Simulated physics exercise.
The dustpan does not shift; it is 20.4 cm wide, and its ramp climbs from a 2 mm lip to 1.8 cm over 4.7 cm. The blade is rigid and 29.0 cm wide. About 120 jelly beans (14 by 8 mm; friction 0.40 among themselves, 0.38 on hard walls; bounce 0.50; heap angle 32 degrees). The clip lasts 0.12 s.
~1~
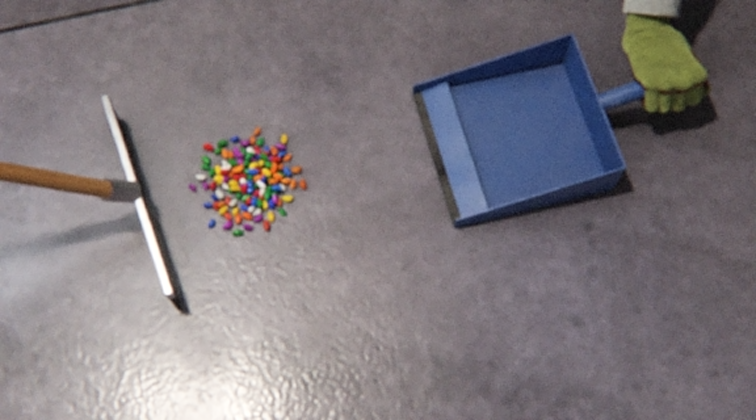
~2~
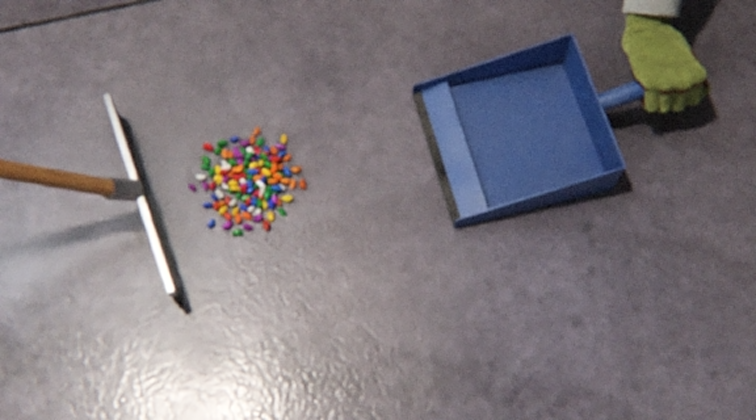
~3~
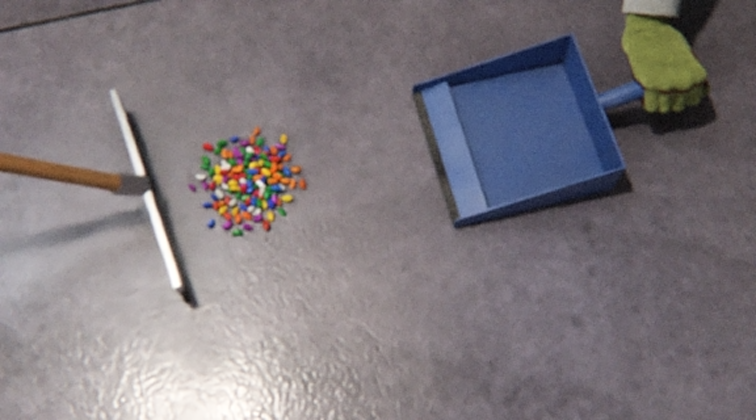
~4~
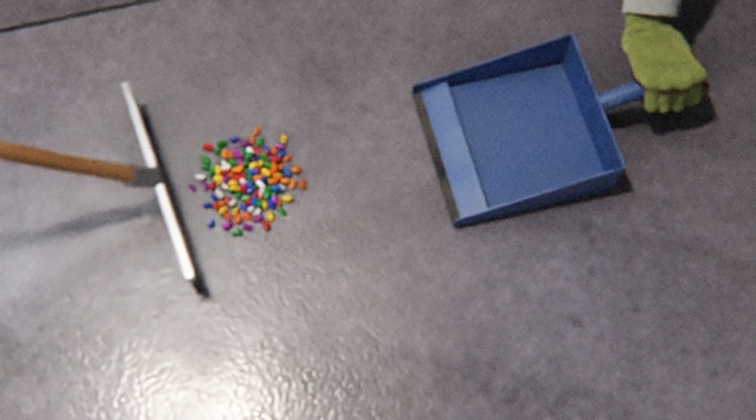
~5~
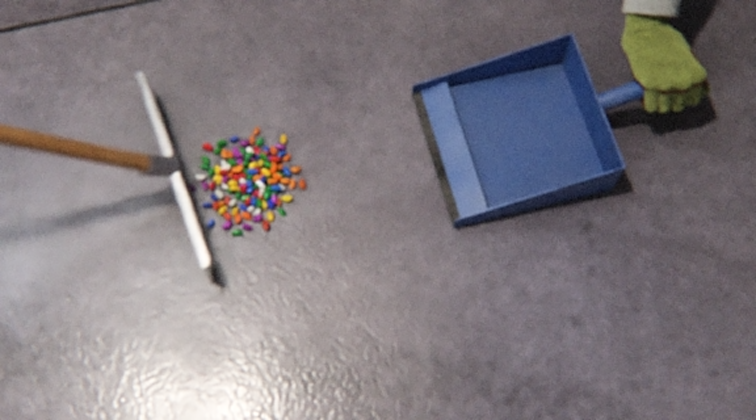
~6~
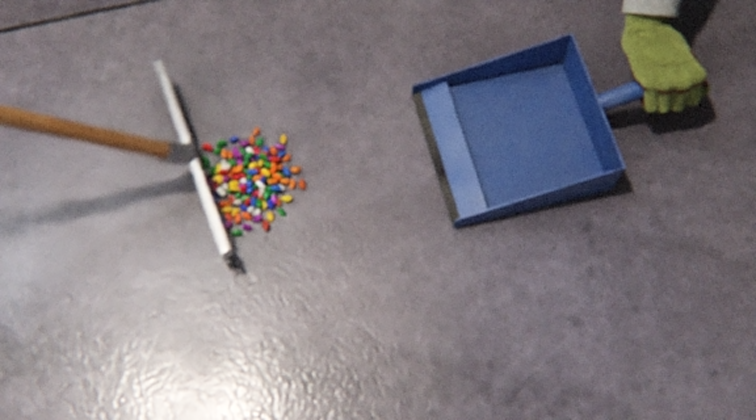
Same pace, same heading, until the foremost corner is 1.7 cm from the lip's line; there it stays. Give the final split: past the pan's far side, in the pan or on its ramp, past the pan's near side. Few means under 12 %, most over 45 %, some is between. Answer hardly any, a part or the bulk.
Past the pan's far side: The bulk; in the pan or on its ramp: A part; past the pan's near side: Hardly any.
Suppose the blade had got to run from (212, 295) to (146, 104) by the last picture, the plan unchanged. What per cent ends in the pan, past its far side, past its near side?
Pan 10, far 20, near 5.
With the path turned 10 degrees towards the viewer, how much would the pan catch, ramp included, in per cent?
In that case some 30 per cent.
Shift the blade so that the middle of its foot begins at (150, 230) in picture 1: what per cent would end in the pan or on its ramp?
Some 20 per cent.
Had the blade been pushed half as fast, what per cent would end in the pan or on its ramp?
In that case some 10 per cent.
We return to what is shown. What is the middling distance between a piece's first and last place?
Some 32 cm.
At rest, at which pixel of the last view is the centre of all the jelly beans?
At about (439, 95).
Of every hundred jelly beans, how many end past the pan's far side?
About 50 per cent.
Then, 0.14 s after the last picture, middle of the blade 16 cm from the lip; 0 % over the lip, far side 25 %, near side 0 %.
Then, 0.23 s after the last picture, middle of the blade 6 cm from the lip; 0 % over the lip, far side 45 %, near side 0 %.
Then, 0.45 s after the last picture, middle of the blade 4 cm from the lip; 20 % over the lip, far side 50 %, near side 5 %.
In the end, far side 50 %, pan 20 %, near side 5 %, in front of the lip or behind the blade 25 %.
